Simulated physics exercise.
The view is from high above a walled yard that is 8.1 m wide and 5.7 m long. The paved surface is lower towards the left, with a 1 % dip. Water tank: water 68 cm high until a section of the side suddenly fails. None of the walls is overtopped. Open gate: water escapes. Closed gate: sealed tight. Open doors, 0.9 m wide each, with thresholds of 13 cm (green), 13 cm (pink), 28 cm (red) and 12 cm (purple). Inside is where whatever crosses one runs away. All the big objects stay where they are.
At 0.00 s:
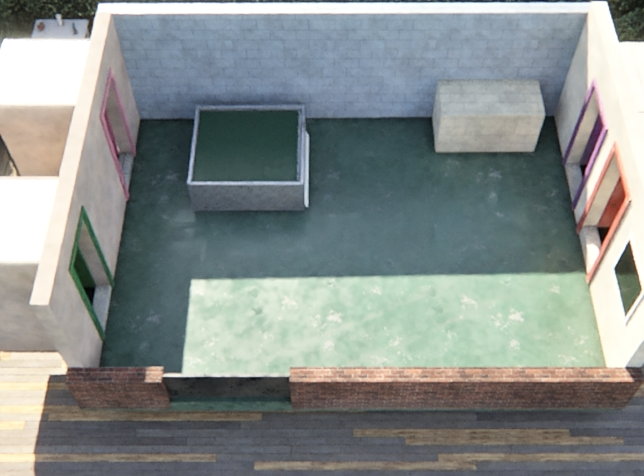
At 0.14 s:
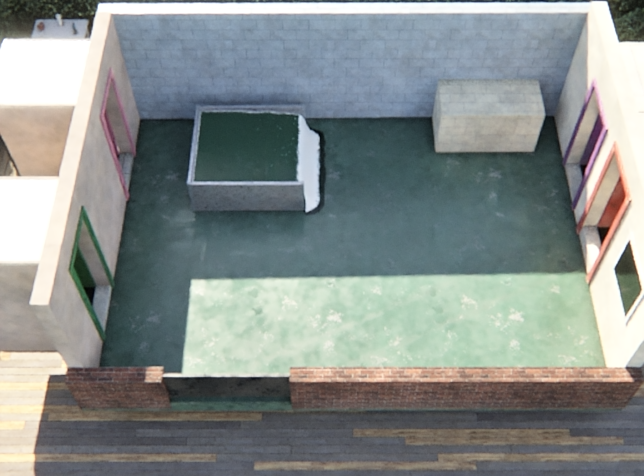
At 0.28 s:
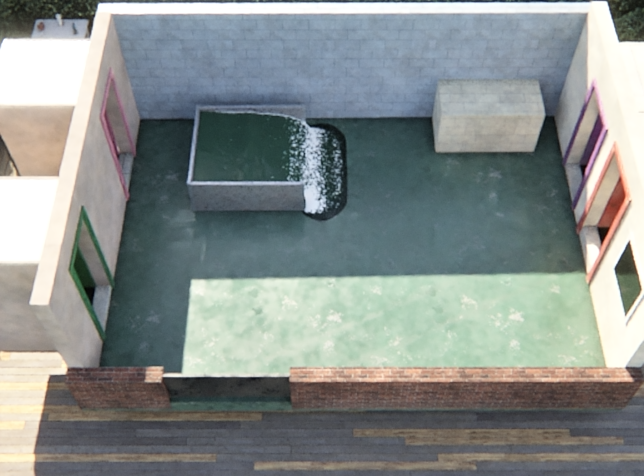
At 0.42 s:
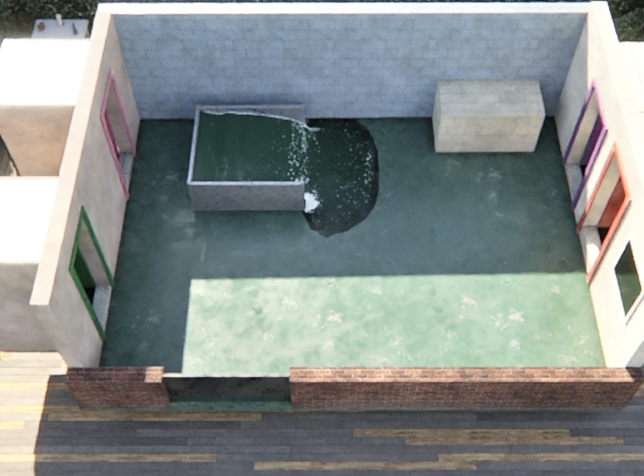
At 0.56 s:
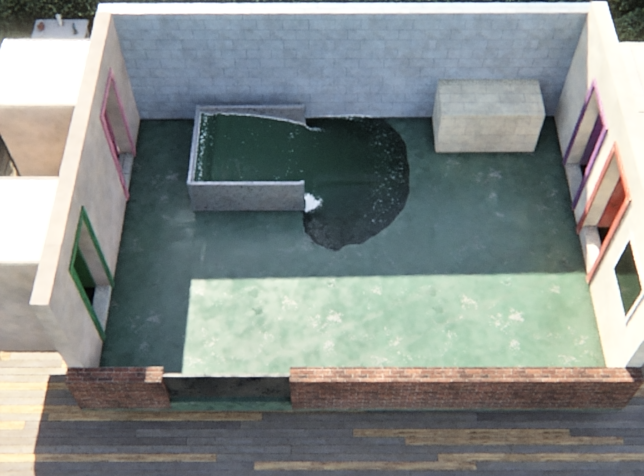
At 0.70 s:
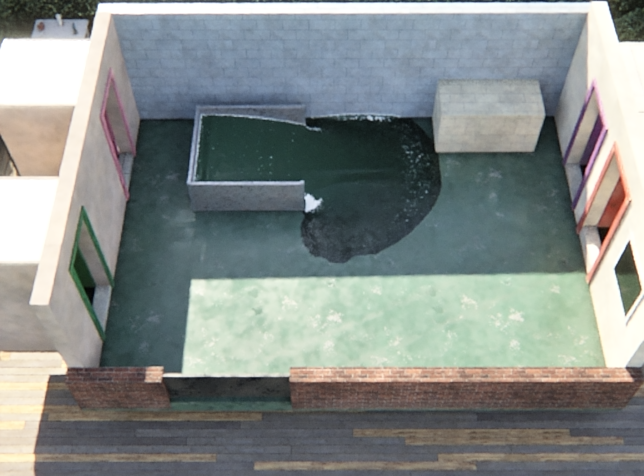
Seen from high above, a walled yard with a green paved floor lies half in shadow, a brick wall and dark planks along its near edge. A grey water tank stands at the back left, a pale block at the back right, with coloured doorways either side. White water bursts from the tank's right side, then spreads rightward and forward as a dark, rounded pool, the camera still.
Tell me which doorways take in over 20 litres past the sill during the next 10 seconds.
As I see it, at the green door I expect the water to hold within the limit; at the pink door I expect the water to hold within the limit; at the red door I expect the water to hold within the limit; at the purple door I expect the water to rise above the limit.
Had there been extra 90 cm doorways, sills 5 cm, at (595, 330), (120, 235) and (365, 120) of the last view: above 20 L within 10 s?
Result in order - more than that, not enough, more than that.
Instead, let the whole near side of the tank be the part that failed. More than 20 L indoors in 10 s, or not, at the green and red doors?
Green beyond, red short.
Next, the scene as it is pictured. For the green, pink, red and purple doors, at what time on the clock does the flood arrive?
Green = 7.5 s, pink = 6.0 s, red = 2.0 s, purple = 1.4 s.
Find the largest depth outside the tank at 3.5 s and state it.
Max around 28 cm.
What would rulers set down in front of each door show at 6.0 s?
You'd get green at 0 cm, pink at 2 cm, red at 7 cm, and purple at 7 cm.
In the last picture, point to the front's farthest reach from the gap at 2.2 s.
At about (579, 278).
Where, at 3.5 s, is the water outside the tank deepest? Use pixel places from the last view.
About (601, 386).
After 1.4 s water covers 30 % of the floor and is deepest (43 cm) near (426, 121); green door not reached, pink door not reached, red door not reached, purple door 3 cm at the sill, 0 L in.
After 2.2 s water covers 40 % of the floor and is deepest (36 cm) near (427, 128); green door not reached, pink door not reached, red door 16 cm at the sill, 0 L in, purple door 26 cm at the sill, 29 L in.
After 3.5 s water covers 50 % of the floor and is deepest (28 cm) near (601, 386); green door not reached, pink door not reached, red door 19 cm at the sill, 0 L in, purple door 14 cm at the sill, 84 L in.
After 6.0 s water covers 70 % of the floor and is deepest (14 cm) near (508, 386); green door not reached, pink door 2 cm at the sill, 0 L in, red door 7 cm at the sill, 0 L in, purple door 7 cm at the sill, 88 L in.
After 10.0 s water covers 95 % of the floor and is deepest (14 cm) near (96, 388); green door 10 cm at the sill, 0 L in, pink door 2 cm at the sill, 0 L in, red door 3 cm at the sill, 0 L in, purple door 4 cm at the sill, 88 L in.
